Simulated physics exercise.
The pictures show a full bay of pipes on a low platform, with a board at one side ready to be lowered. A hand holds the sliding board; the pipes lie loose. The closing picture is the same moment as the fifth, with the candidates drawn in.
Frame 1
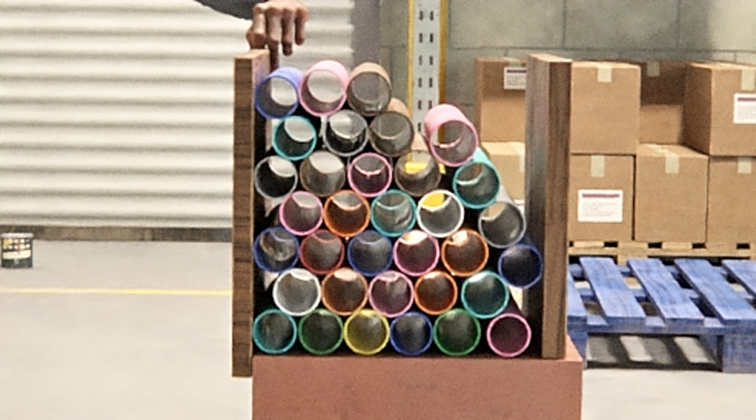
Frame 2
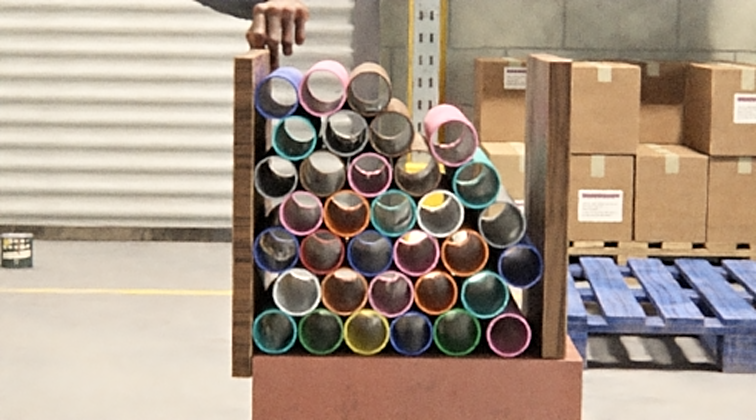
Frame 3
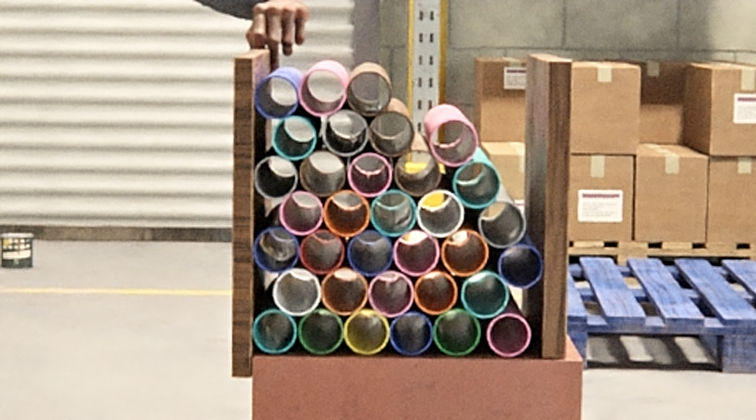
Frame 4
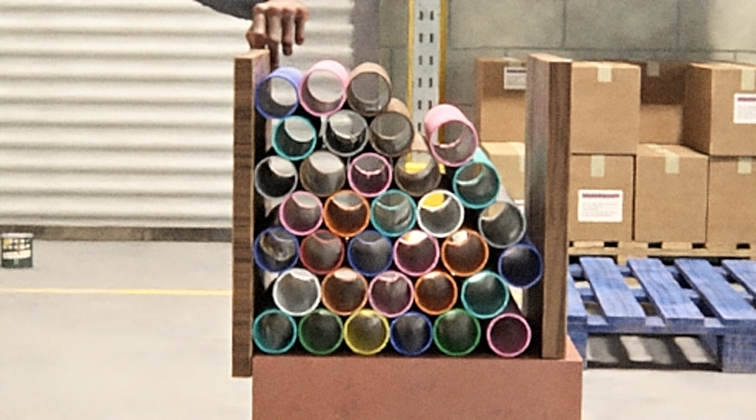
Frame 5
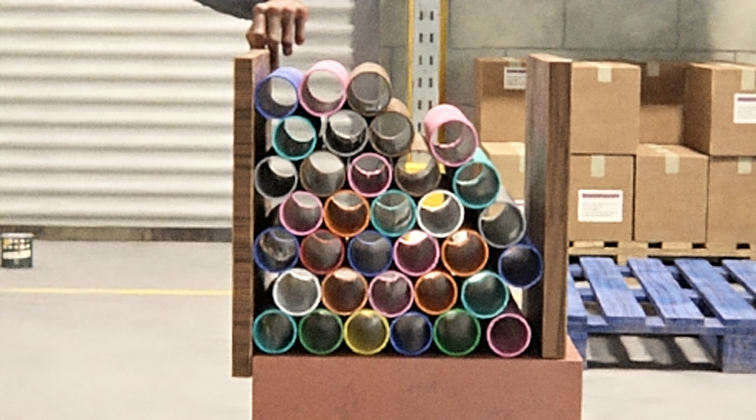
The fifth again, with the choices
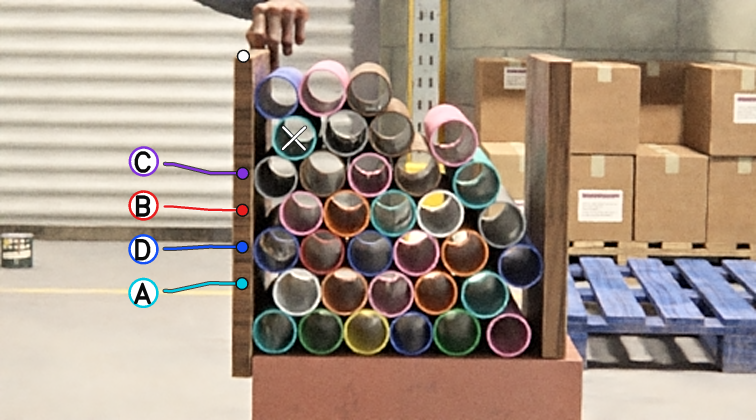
In a warehouse with stacked cardboard boxes and blue pallets, colourful pipes lie piled between two upright wooden boards on a low reddish platform. A hand rests on top of the left board throughout, and neither the board nor the pipes visibly move from start to finish.
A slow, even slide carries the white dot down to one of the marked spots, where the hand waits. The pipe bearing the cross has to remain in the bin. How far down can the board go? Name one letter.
No lower than B.
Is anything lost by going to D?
At D: Yes.
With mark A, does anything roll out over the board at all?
Yes, at A.
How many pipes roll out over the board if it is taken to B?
At B the number is one.
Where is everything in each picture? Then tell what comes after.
In the first picture, a blue pipe (371, 253); a pink pipe (302, 213); a white pipe (440, 213).
In the second picture, a white pipe (440, 213); a turquoise pipe (294, 138).
In the third picture, a brown pipe (392, 133); side board (254, 200).
In the fourth picture, a turquoise pipe (275, 331); a pink pipe (509, 334).
In the fifth picture, a blue pipe (371, 253); a pink pipe (302, 213); a white pipe (440, 213).
On the marked copy, A at (242, 284); B at (242, 211); C at (243, 174); D at (242, 247); the cross at (294, 138); the white dot at (243, 56).
Following B. Soon after the start, top of the board (254, 127).
Later, top of the board (254, 207).
In the end, top of the board (254, 210), one out over the board, the crossed one still inside.
As for the rest, A lets the crossed one out; C keeps the crossed one inside; D lets the crossed one out.
